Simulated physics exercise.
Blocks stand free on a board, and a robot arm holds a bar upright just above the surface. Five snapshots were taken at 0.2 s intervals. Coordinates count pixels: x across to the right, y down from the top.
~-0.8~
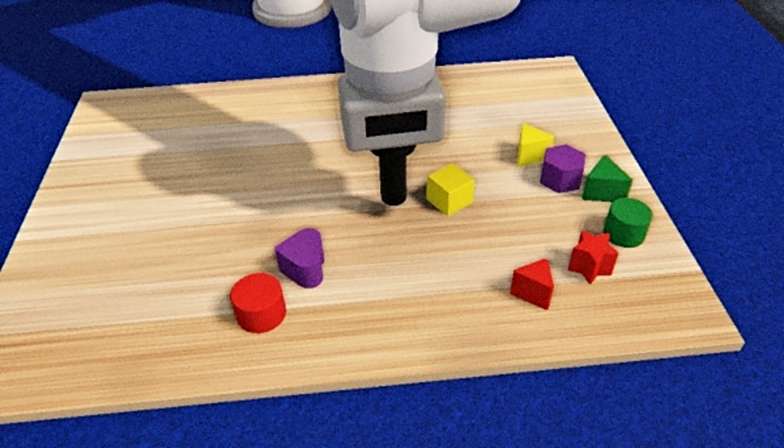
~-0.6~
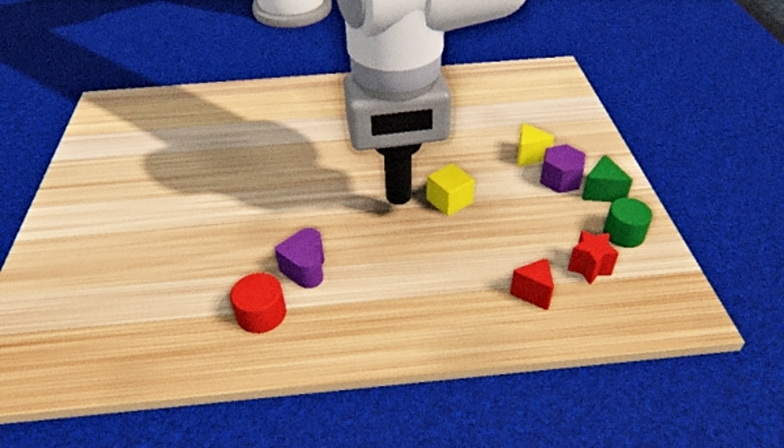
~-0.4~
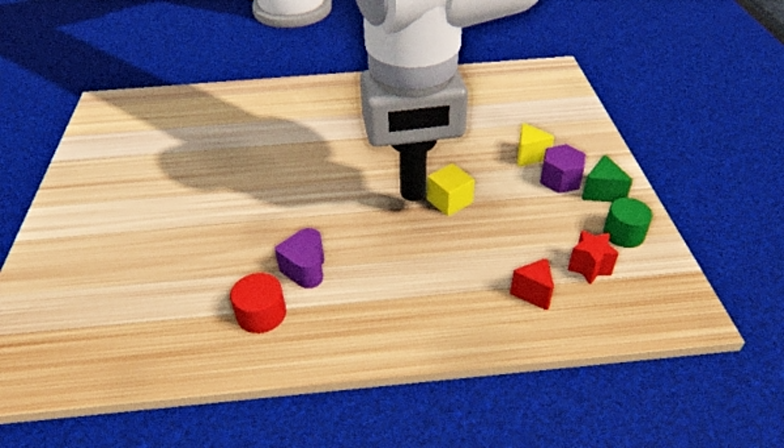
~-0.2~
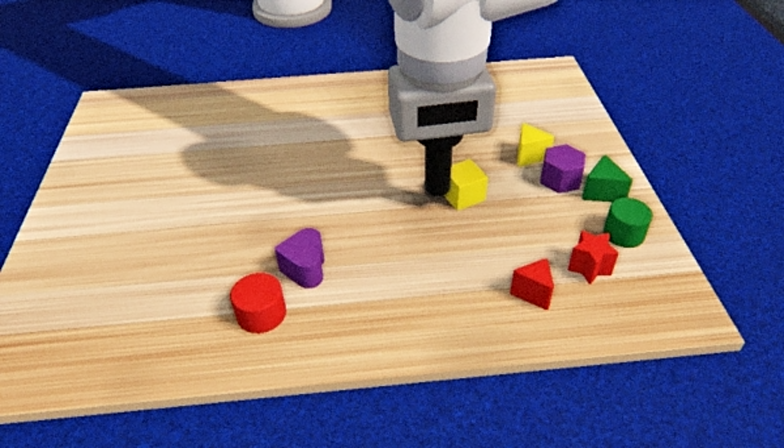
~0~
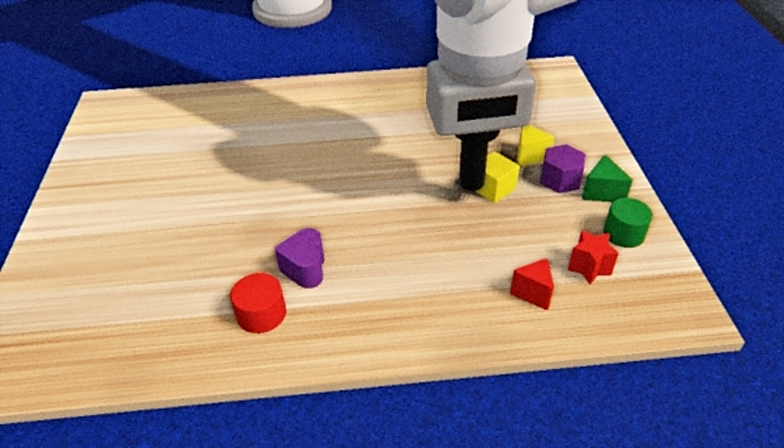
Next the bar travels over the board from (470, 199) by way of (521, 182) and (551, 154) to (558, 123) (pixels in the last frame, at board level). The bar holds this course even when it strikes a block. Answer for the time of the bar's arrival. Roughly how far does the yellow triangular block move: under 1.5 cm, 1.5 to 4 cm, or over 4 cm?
Covers over 4 cm.
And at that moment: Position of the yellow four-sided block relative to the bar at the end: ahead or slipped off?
My prediction: In front.
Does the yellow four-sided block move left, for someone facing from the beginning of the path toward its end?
Yes.
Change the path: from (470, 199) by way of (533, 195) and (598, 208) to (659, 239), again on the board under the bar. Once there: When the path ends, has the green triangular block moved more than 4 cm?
I believe not.
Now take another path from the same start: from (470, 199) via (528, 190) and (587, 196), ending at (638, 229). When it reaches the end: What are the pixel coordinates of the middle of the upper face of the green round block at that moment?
At roughly (646, 229).
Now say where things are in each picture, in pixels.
Tip of the bar at (394, 199), middles of tops, yellow four-sided block at (451, 177), yellow triangular block at (533, 134), purple hexagonal block at (565, 156), green triangular block at (609, 169), in the first frame.
Bar at (399, 198), nothing pushed, in the second frame.
Bar at (413, 194), nothing pushed, in the third frame.
Bar at (437, 189), yellow four-sided block at (465, 172), in the fourth frame.
Bar at (471, 184), yellow four-sided block at (496, 165), yellow triangular block at (533, 134), purple hexagonal block at (565, 156), green triangular block at (609, 169), in the fifth frame.
What follows on the original path. One third of the way, bar at (523, 167); yellow four-sided block at (534, 142), turned 25° anticlockwise; yellow triangular block at (541, 125), turned 20° clockwise; purple hexagonal block at (569, 155).
Two thirds of the way, bar at (554, 140); yellow four-sided block at (549, 115), turned 60° anticlockwise; yellow triangular block at (543, 100); purple hexagonal block at (577, 155), turned 20° clockwise.
At the end, bar at (561, 109); yellow four-sided block at (545, 88), turned 85° anticlockwise; yellow triangular block at (529, 76), turned 20° anticlockwise; purple hexagonal block at (577, 155), turned 20° clockwise; green triangular block unmoved.
